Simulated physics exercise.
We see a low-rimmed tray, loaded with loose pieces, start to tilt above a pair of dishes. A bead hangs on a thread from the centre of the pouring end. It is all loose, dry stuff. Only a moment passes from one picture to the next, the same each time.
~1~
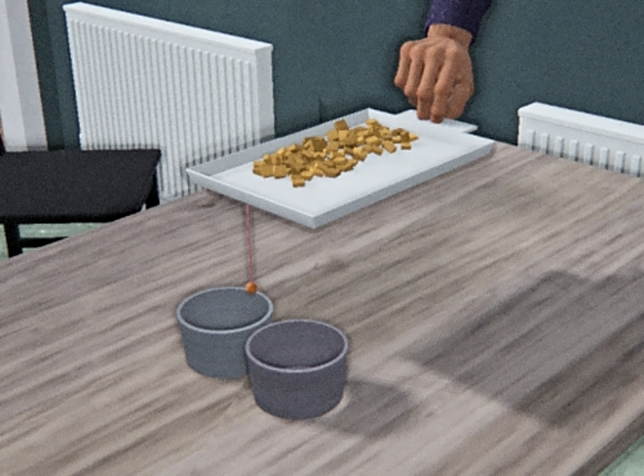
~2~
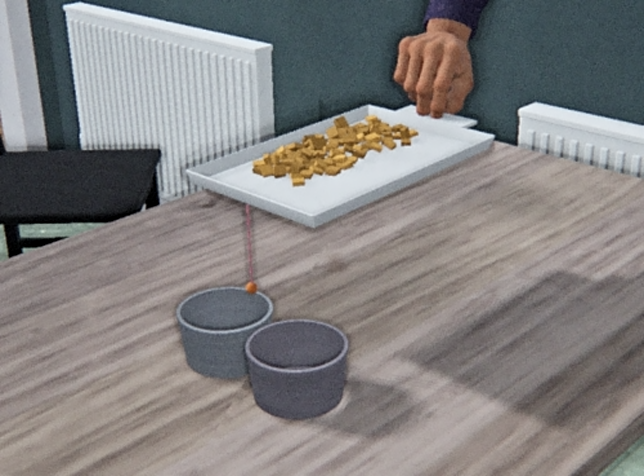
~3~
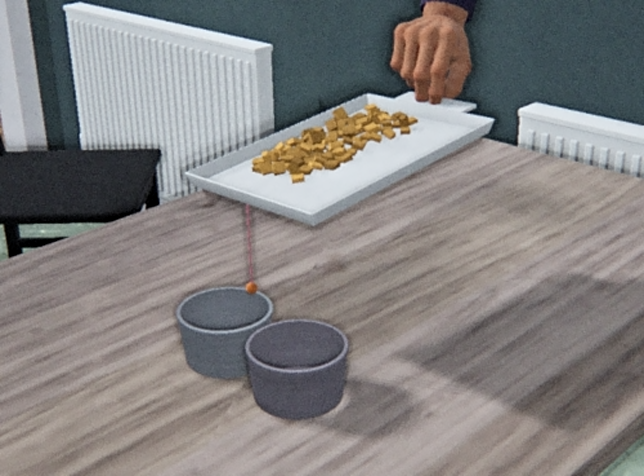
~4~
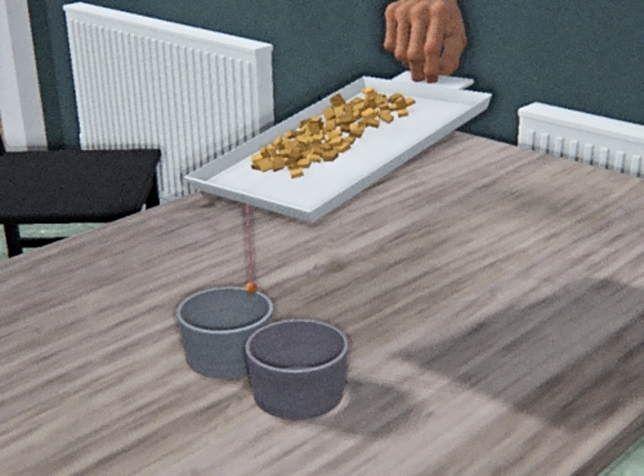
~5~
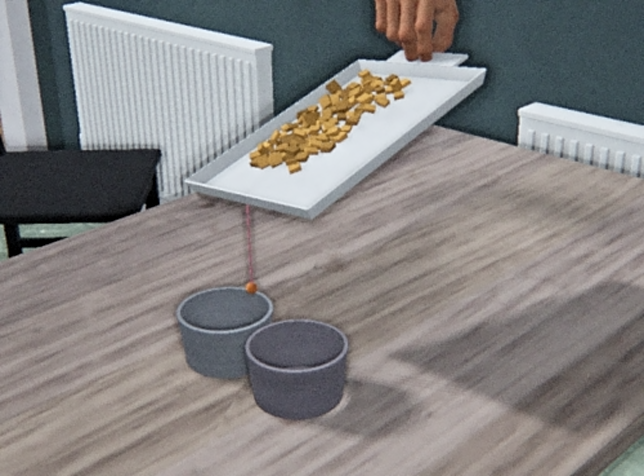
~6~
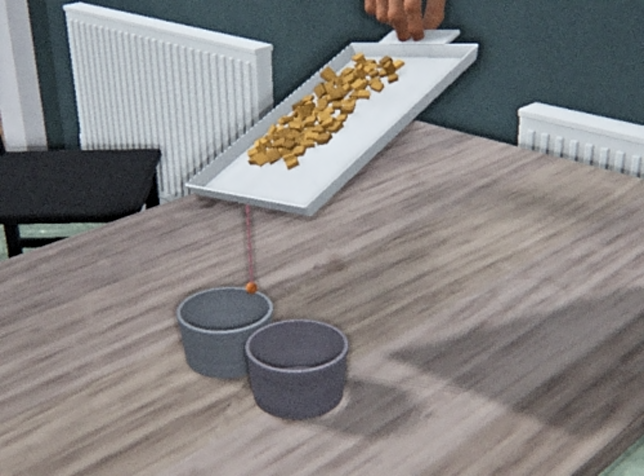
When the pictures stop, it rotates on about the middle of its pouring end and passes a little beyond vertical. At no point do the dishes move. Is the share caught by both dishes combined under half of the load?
Yes, it is below half.
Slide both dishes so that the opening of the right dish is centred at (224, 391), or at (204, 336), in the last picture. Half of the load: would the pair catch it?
Held in all, by try: A smaller portion, then a smaller portion.
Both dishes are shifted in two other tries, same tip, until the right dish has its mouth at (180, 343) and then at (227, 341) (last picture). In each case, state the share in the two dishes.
Trial 1: 10 percent; trial 2: 40 percent.
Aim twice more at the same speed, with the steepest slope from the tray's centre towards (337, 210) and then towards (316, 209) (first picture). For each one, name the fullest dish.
In the first case it's the one on the right, in the second the one on the right.
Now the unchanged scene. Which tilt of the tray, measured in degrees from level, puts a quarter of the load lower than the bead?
Close to 75 degrees, I reckon.
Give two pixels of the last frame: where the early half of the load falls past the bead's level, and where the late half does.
Starting near (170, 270), moving on to near (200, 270).
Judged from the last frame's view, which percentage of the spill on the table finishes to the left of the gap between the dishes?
I'd put it at close to 100 per cent.
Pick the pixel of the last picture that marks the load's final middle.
Near (171, 336).
Soon after the last picture, tray tipped steeply; most on the tray; a stray few outside both; about a quarter in the air.
A little later, tray tipped past a quarter turn; a stray few on the tray; a small part in the left dish; most outside both; a small part in the air.
Later still, tray tipped past a quarter turn; about a quarter in the left dish; most outside both.
At rest, tray tipped past a quarter turn; none in the right dish; about a quarter in the left dish; most outside both.
